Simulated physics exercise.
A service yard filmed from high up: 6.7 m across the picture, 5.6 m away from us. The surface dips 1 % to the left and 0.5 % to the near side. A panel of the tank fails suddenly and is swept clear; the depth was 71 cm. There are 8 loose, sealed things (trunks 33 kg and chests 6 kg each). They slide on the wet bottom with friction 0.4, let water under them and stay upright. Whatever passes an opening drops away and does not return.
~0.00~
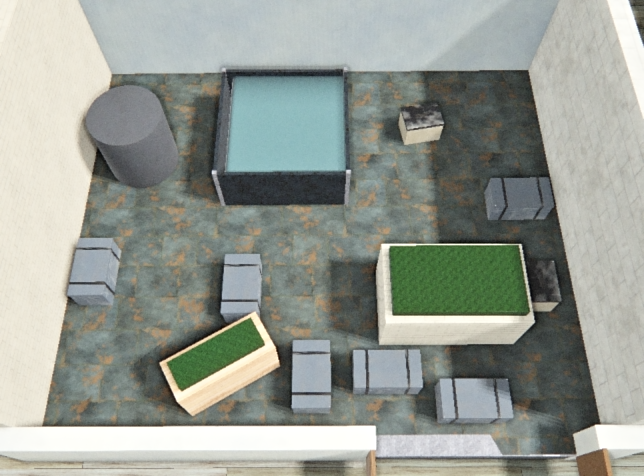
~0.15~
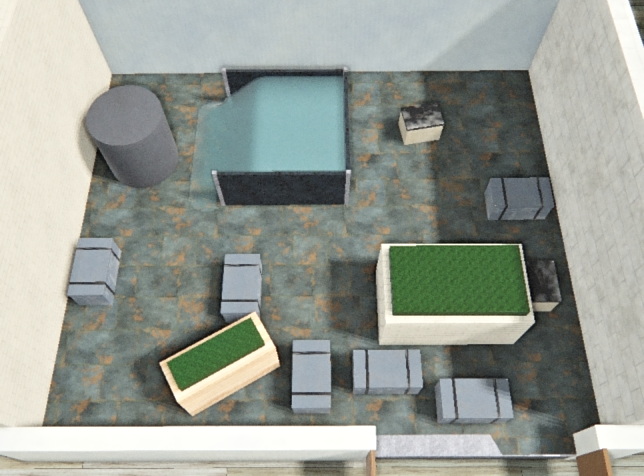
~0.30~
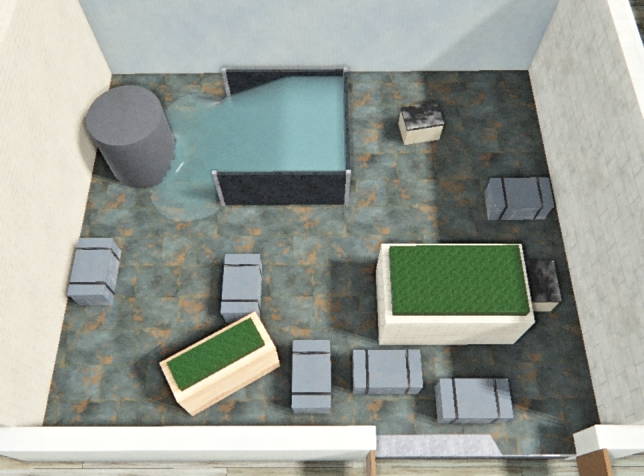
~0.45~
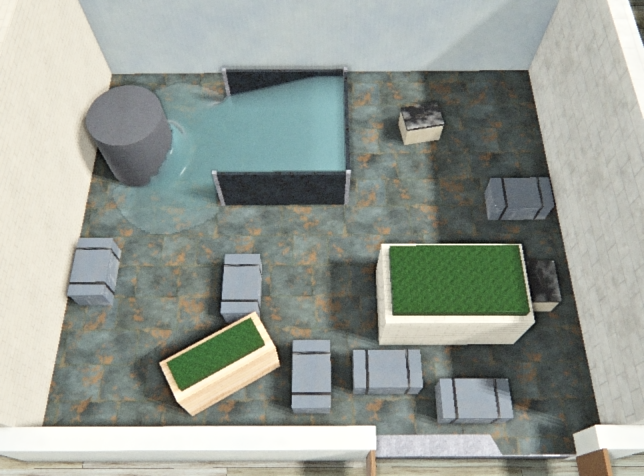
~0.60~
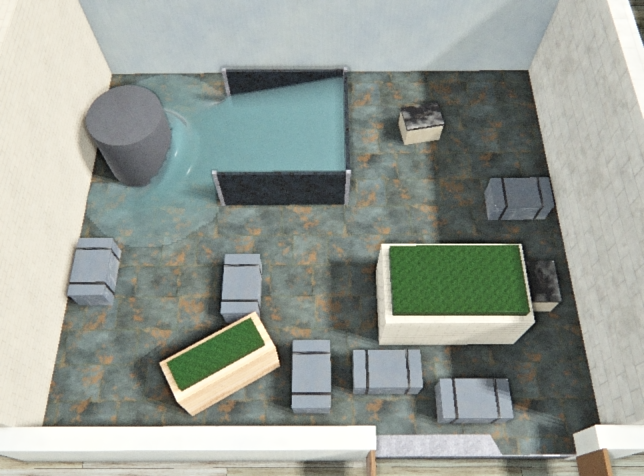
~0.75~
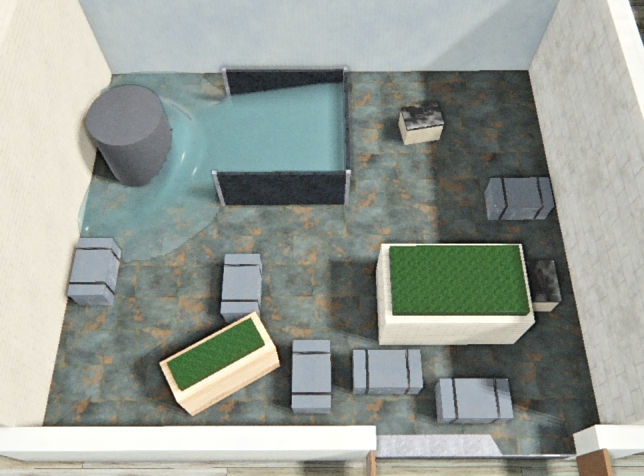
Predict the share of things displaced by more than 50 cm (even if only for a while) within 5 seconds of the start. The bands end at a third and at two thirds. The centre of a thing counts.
Share: Not even a third.
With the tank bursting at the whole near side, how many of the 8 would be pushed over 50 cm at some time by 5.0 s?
In that case 4 of them.
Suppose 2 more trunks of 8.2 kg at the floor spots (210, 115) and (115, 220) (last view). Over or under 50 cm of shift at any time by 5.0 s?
In turn: More, over.
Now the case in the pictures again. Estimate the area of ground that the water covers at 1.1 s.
About 8.5 m2.
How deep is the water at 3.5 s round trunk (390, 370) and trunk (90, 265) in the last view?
About 0 and 22 cm.
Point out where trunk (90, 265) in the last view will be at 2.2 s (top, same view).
Around (76, 394).
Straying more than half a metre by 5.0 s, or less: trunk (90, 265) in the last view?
Answer: More.
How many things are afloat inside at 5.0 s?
I count 1.
After 1.1 s 0 of 8 are over 50 cm from their spots; 0 afloat.
After 2.2 s 1 of 8 are over 50 cm from their spots; 1 afloat.
After 3.5 s 1 of 8 are over 50 cm from their spots; 1 afloat.
After 5.0 s 1 of 8 are over 50 cm from their spots, and 1 have been at some point; 1 afloat.
